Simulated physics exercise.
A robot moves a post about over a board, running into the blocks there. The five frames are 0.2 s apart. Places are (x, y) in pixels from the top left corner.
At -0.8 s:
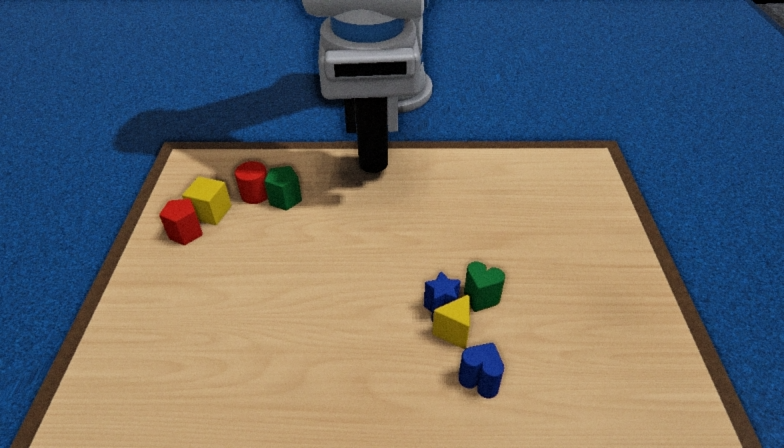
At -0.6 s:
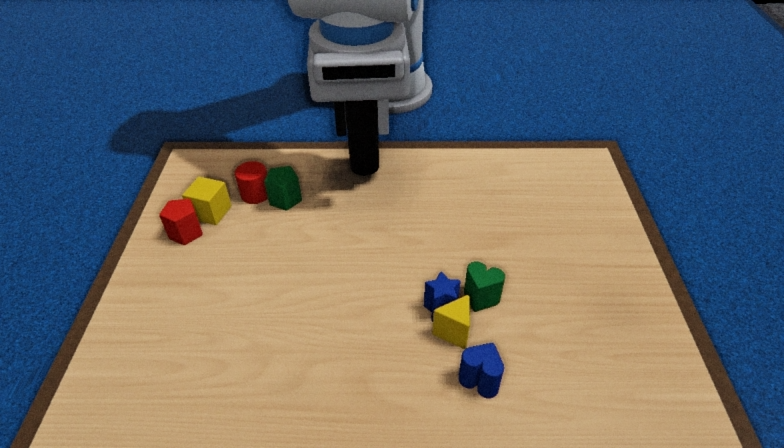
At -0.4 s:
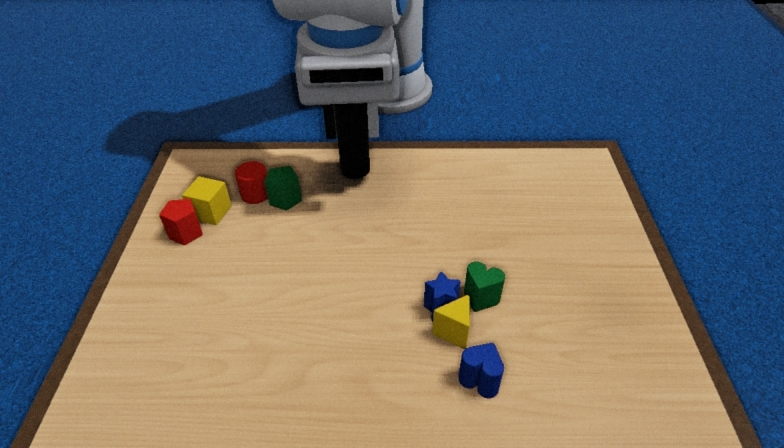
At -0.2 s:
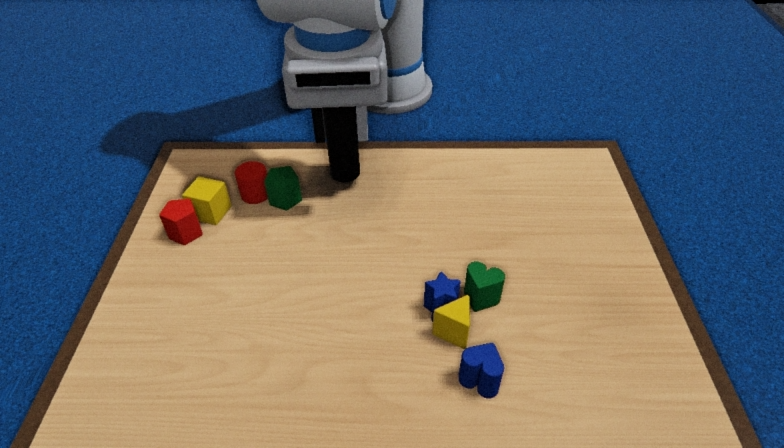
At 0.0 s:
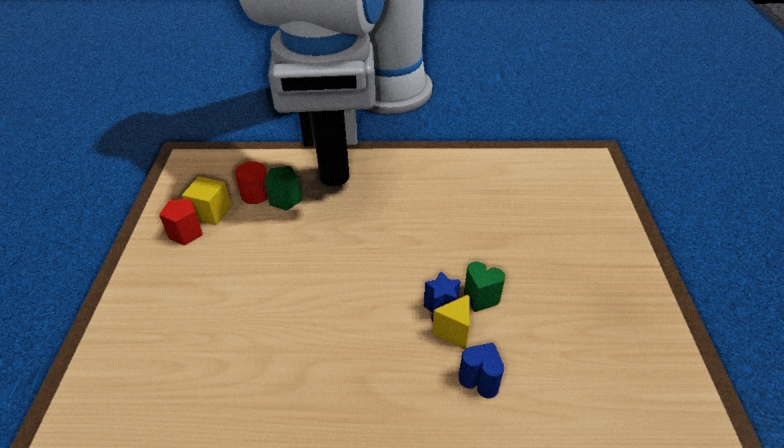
The footage shows a robot arm moving its black post slowly left along the far edge of a wooden board, nearing a green block in a cluster of red, yellow and green blocks, while all the blocks stay still.
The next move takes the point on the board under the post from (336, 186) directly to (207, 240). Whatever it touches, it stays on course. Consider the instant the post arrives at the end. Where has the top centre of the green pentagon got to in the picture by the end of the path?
Its top middle: (221, 185).
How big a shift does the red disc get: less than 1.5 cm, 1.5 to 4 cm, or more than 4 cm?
Once the path ends, it will sit 1.5 to 4 cm from where it is now.
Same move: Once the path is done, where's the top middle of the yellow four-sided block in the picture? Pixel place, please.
The centre of its top will be at (188, 185).
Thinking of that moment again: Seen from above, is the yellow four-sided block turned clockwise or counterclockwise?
Against the clock.
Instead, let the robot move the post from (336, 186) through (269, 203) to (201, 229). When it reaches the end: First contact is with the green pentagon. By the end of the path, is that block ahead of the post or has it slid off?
The post pushes it to the end.
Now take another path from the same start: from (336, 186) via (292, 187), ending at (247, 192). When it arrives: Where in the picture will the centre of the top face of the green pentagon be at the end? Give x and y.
I predict (258, 185).
What follows on the original path. One third of the way, post at (294, 194); red disc at (240, 169); green pentagon at (261, 180), turned 30° clockwise.
Two thirds of the way, post at (250, 212); yellow four-sided block at (193, 187), turned 15° anticlockwise; red disc at (227, 165); green pentagon at (225, 184), turned 70° clockwise.
At the end, post at (204, 231); red pentagon at (168, 209), turned 20° clockwise; yellow four-sided block at (188, 185), turned 20° anticlockwise; red disc at (227, 165); green pentagon at (221, 185), turned 85° clockwise.
